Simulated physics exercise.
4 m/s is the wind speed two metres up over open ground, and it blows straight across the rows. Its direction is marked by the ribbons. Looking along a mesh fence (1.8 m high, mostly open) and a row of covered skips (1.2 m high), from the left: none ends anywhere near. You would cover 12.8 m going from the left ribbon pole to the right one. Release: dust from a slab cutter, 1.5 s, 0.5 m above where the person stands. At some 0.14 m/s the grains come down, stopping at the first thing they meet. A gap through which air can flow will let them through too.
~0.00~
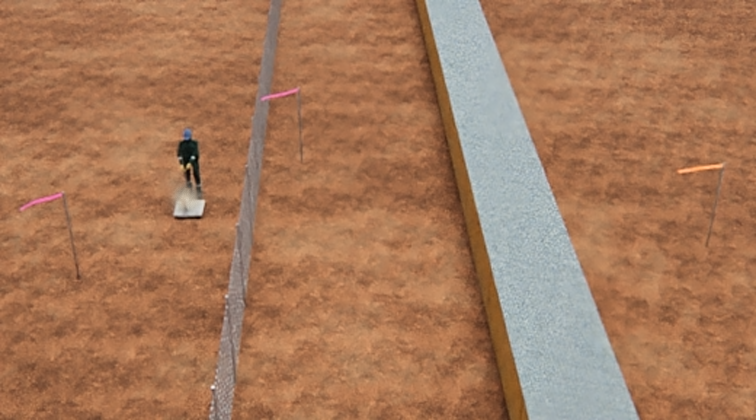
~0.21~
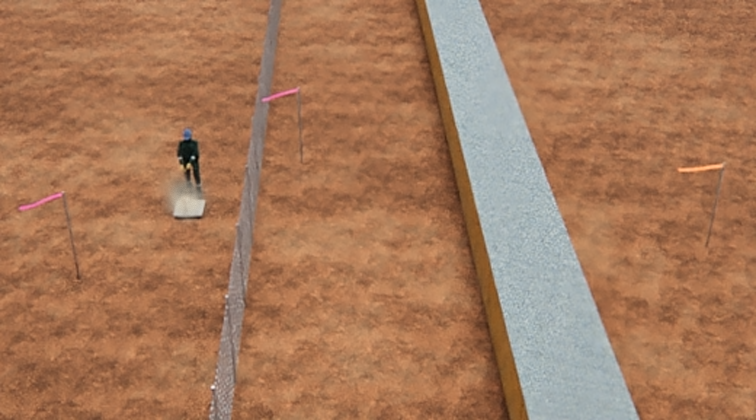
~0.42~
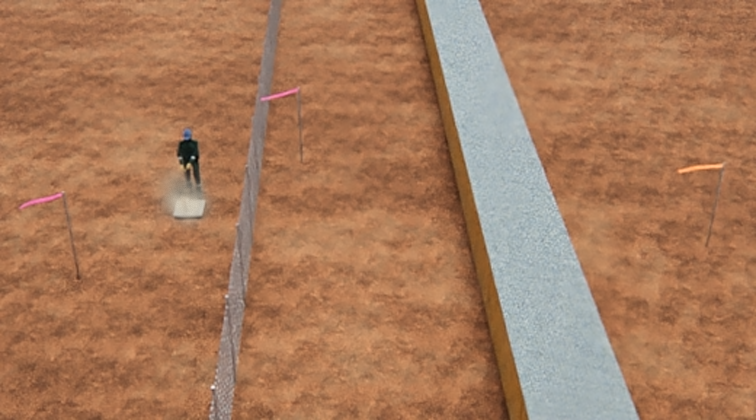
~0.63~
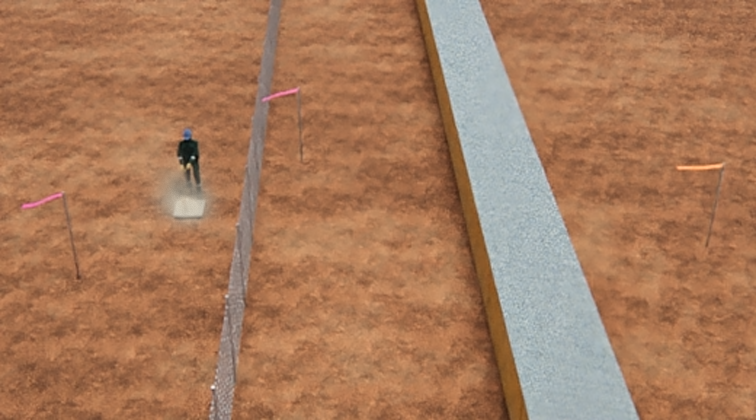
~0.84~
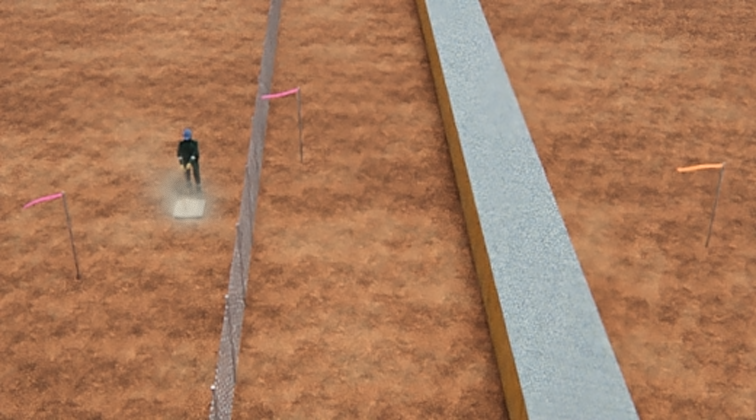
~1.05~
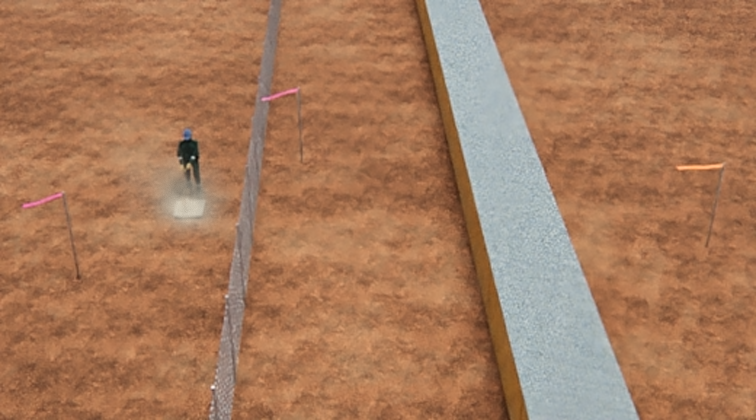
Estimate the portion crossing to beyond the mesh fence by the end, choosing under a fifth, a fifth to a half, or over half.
My estimate is under a fifth.
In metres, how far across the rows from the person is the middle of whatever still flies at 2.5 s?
Reading: Near 0.5 m.
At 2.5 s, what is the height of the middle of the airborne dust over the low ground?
The middle sits roughly 0.6 m above the low ground.
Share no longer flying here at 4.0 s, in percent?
Something like 40 per cent, roughly.
After 2.5 s, 25 % is no longer flying here, and 1 % is beyond the mesh fence; the middle of what still flies is 0.6 m above the low ground, near (164, 192).
After 4.0 s, 40 % is no longer flying here, and 3 % is beyond the mesh fence; the middle of what still flies is 0.8 m above the low ground, near (102, 184).
After 8.0 s, 66 % is no longer flying here, and 4 % is beyond the mesh fence.
After 20.0 s, 99 % is no longer flying here, and 4 % is beyond the mesh fence.
After 45.0 s, 100 % is no longer flying here, and 4 % is beyond the mesh fence.
